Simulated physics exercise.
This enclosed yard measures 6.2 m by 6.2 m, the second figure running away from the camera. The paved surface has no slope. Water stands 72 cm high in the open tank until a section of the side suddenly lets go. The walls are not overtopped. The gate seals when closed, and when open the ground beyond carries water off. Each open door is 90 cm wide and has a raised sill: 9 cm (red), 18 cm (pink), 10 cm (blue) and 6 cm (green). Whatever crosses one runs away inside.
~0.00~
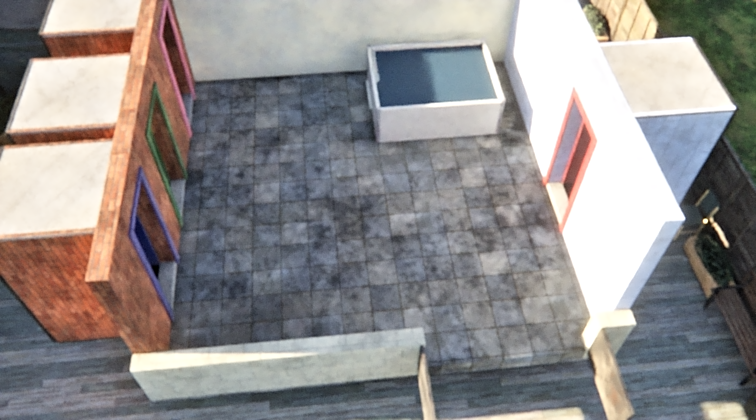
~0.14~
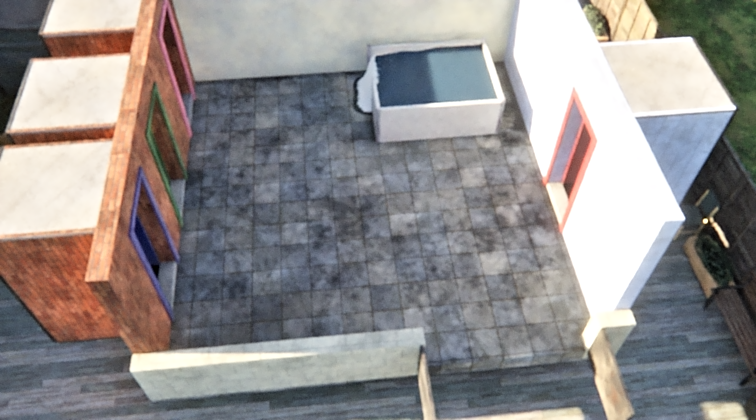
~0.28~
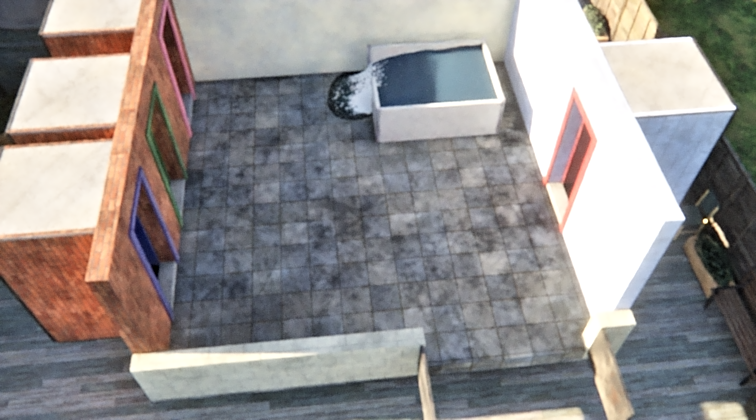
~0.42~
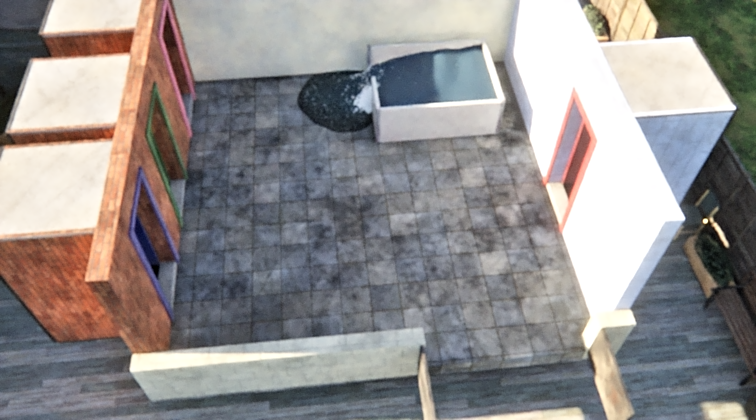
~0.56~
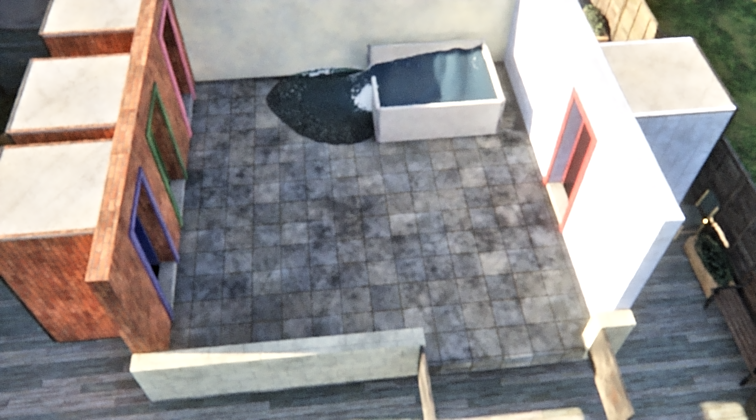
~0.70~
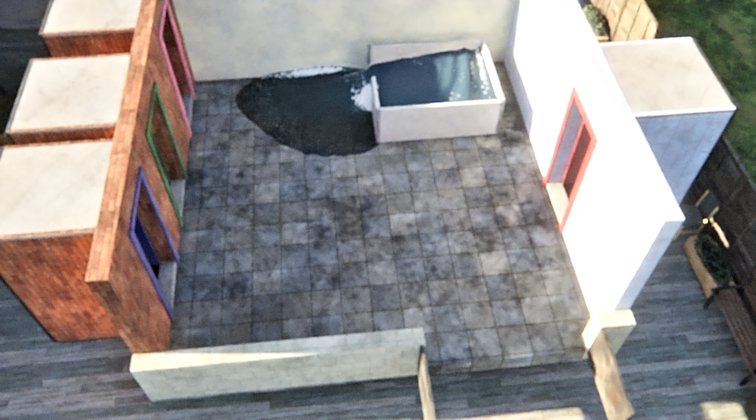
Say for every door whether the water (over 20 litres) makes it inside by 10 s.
Door by door: At the red door it keeps below the limit; at the pink door it exceeds the limit; at the blue door it keeps below the limit; at the green door it goes over the limit.
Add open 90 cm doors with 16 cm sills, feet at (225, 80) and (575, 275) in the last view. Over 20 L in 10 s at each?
In turn: Past it, under.
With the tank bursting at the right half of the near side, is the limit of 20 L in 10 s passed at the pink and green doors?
Then: Pink under, green below.
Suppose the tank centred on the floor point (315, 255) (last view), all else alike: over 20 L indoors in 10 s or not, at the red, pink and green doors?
Against that limit: Red not over, pink not over, green over.
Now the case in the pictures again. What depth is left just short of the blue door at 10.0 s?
Some 8.5 cm.
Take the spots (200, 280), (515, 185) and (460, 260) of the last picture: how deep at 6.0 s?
About 5, 0 and 0 cm.
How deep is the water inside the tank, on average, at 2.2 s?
Some 41 cm.
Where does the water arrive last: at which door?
Last comes the red one.
After 1.4 s water covers 20 % of the floor and is deepest (45 cm) near (196, 85); red door not reached, pink door 27 cm at the sill, 0 L in, blue door not reached, green door not reached.
After 2.2 s water covers 25 % of the floor and is deepest (40 cm) near (191, 130); red door not reached, pink door 39 cm at the sill, 58 L in, blue door not reached, green door 12 cm at the sill, 1 L in.
After 3.5 s water covers 40 % of the floor and is deepest (30 cm) near (193, 110); red door not reached, pink door 28 cm at the sill, 169 L in, blue door 8 cm at the sill, 0 L in, green door 10 cm at the sill, 21 L in.
After 6.0 s water covers 65 % of the floor and is deepest (19 cm) near (191, 130); red door not reached, pink door 17 cm at the sill, 216 L in, blue door 6 cm at the sill, 0 L in, green door 8 cm at the sill, 35 L in.
After 10.0 s water covers 90 % of the floor and is deepest (11 cm) near (167, 375); red door 9 cm at the sill, 0 L in, pink door 8 cm at the sill, 218 L in, blue door 9 cm at the sill, 2 L in, green door 7 cm at the sill, 43 L in.
